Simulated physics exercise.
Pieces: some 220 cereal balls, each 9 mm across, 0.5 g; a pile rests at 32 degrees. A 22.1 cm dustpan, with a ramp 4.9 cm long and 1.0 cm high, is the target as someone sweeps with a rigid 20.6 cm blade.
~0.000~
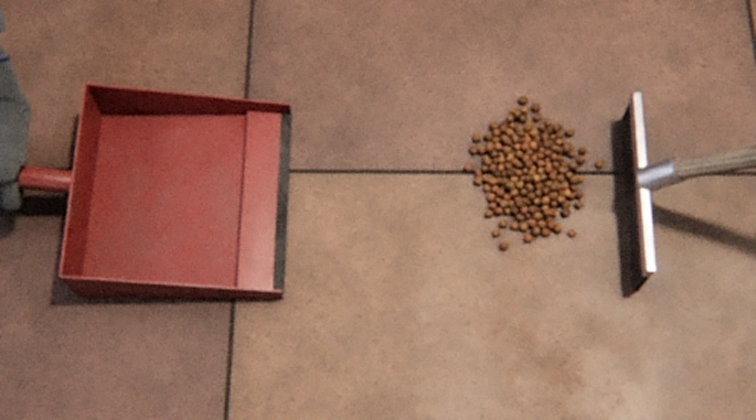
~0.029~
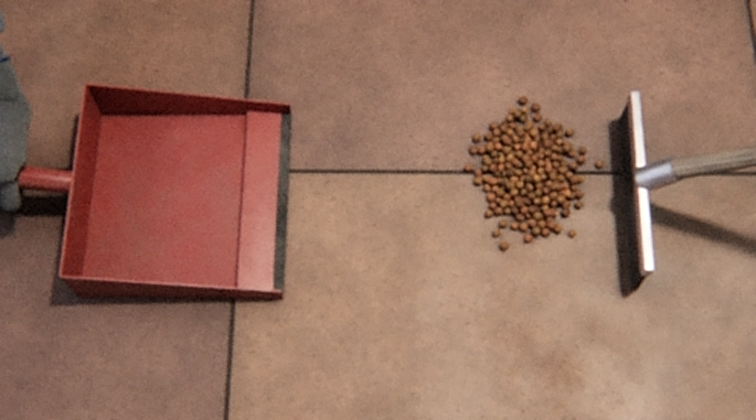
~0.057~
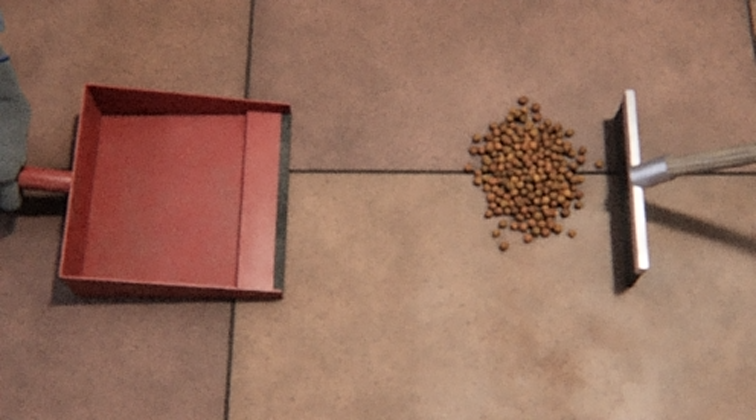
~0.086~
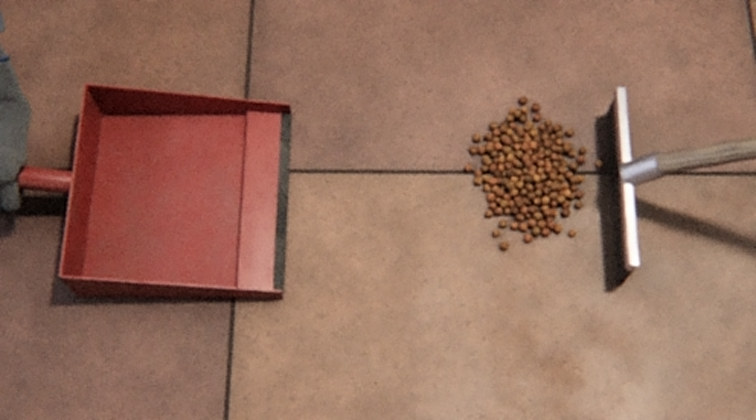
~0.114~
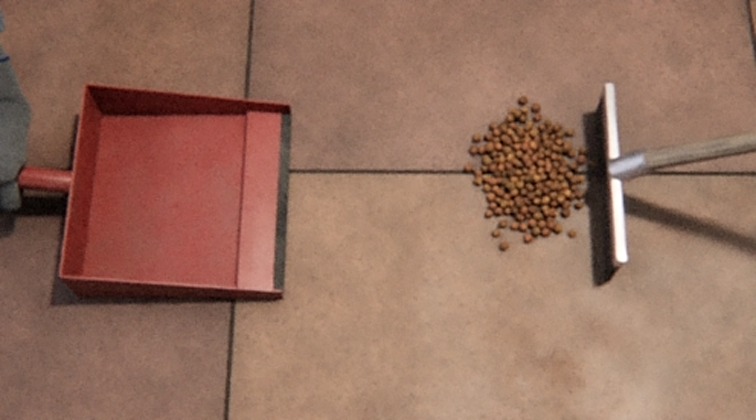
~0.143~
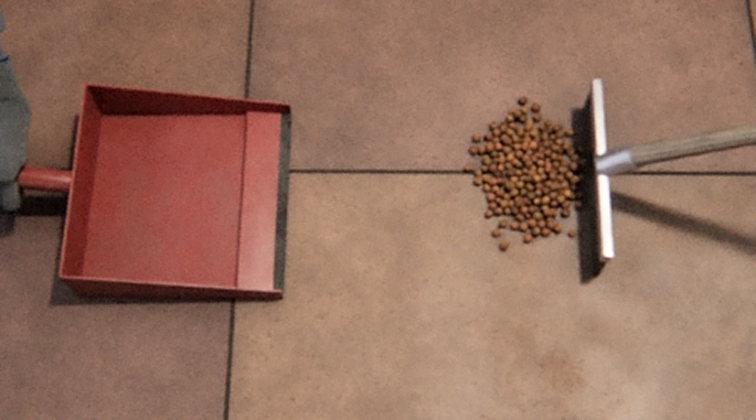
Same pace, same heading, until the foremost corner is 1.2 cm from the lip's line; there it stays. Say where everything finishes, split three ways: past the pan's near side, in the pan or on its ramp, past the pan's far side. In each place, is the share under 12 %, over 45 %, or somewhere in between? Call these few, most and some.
I would put it this way: Near side few, pan some, far side most.
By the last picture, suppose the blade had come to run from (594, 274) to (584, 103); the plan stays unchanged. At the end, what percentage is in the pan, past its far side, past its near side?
Split: Pan = 60, far = 20, near = 0.
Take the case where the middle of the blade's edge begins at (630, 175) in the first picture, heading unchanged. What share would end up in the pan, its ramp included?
About 10 per cent.
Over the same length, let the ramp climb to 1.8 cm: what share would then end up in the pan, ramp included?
I'd expect close to 15 per cent.
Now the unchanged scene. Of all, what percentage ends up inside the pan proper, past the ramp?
Near 5 per cent, I'd say.
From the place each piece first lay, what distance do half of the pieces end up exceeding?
Near 30 cm.
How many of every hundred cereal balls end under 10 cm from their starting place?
Roughly 5 in a hundred.
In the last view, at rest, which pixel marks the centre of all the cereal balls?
Resting centre estimate: Around (281, 117).
Then, at 0.49 s, middle of the blade 18 cm from the lip; 0 % over the lip, far side 25 %, near side 0 %.
Then, at 0.71 s, middle of the blade 8 cm from the lip; 0 % over the lip, far side 40 %, near side 0 %.
After 1.06 s, middle of the blade 1 cm from the lip; 20 % over the lip, far side 50 %, near side 0 %.
At rest (1.6 s), near side 0 %, pan 20 %, far side 50 %, in front of the lip or behind the blade 30 %.
